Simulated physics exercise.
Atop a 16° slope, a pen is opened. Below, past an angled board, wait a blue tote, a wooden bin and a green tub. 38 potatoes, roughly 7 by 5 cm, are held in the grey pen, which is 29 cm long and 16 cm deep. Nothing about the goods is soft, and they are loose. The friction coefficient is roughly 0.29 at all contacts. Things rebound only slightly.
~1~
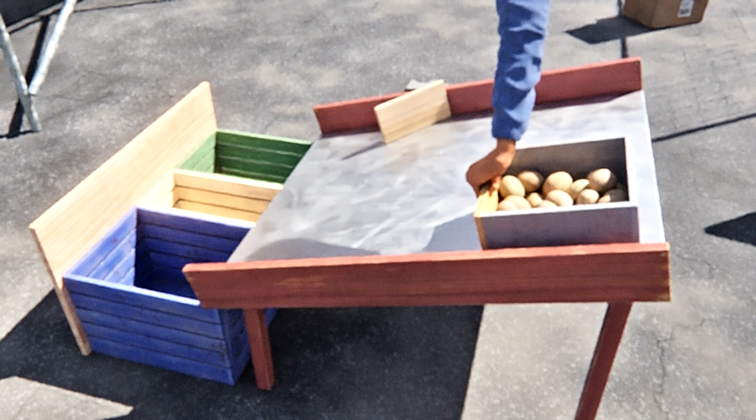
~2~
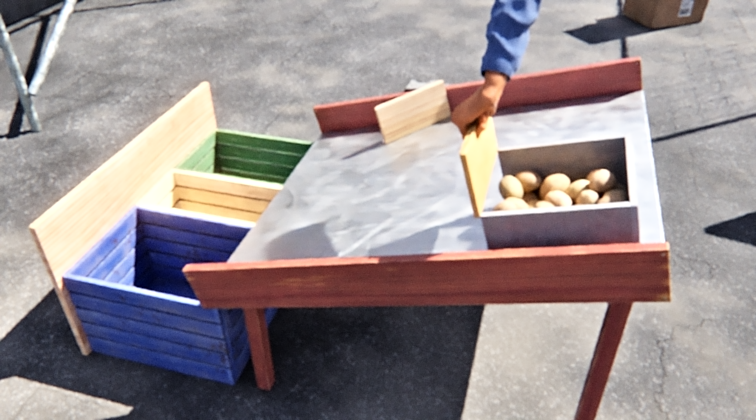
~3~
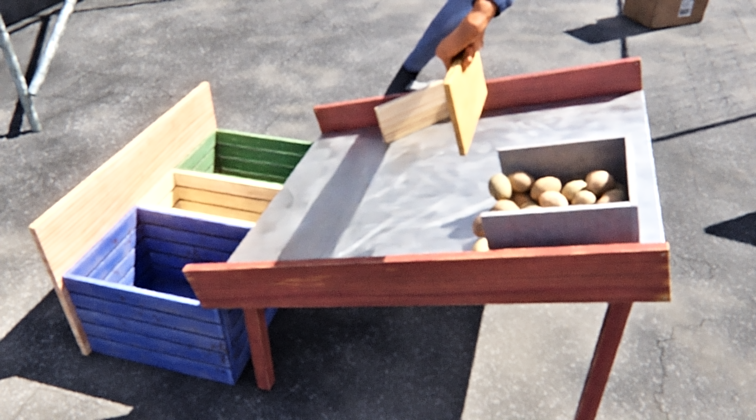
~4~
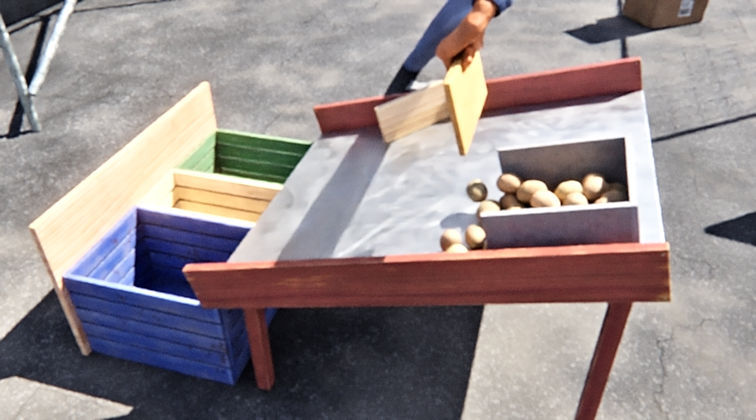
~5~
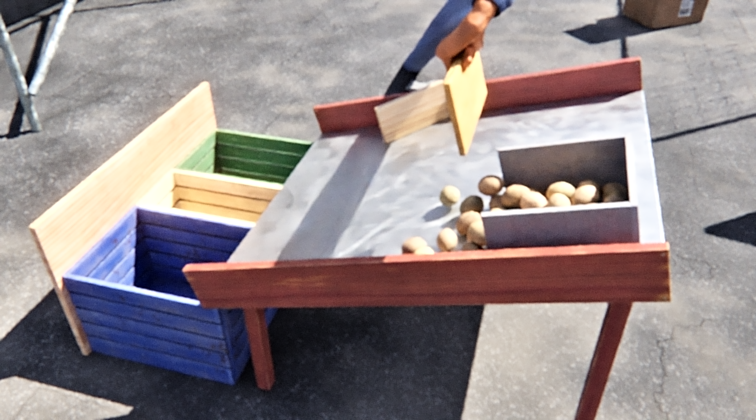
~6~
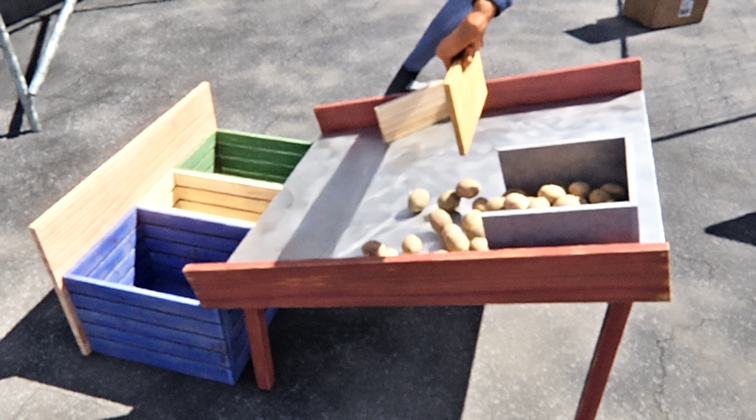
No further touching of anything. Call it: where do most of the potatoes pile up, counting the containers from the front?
Most pile up in the first container.
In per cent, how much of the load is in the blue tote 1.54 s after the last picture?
I'd put it near 75 in a hundred by then.
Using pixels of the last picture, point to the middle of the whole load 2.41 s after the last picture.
I'd put the middle close to (161, 299) in the last view.
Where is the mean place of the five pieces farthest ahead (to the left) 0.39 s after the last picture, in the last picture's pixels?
Centre: About (262, 241) px.
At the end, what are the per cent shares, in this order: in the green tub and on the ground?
It works out to roughly 0 per cent and 0 per cent, in that order.
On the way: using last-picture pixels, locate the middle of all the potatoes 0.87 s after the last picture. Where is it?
Somewhere around (264, 246) in pixels.
Then, 0.39 s after the last picture, 12 still in the grey pen, 25 on the slope and 1 in the air.
Then, 0.87 s after the last picture, 1 still in the grey pen, 8 in the blue tote, 3 in the wooden bin, 22 on the slope and 4 in the air.
Then, 1.54 s after the last picture, 29 in the blue tote, 5 in the wooden bin, 2 on the slope and 2 in the air.
Outcome (2.41 s after the last picture), 32 in the blue tote and 6 in the wooden bin.
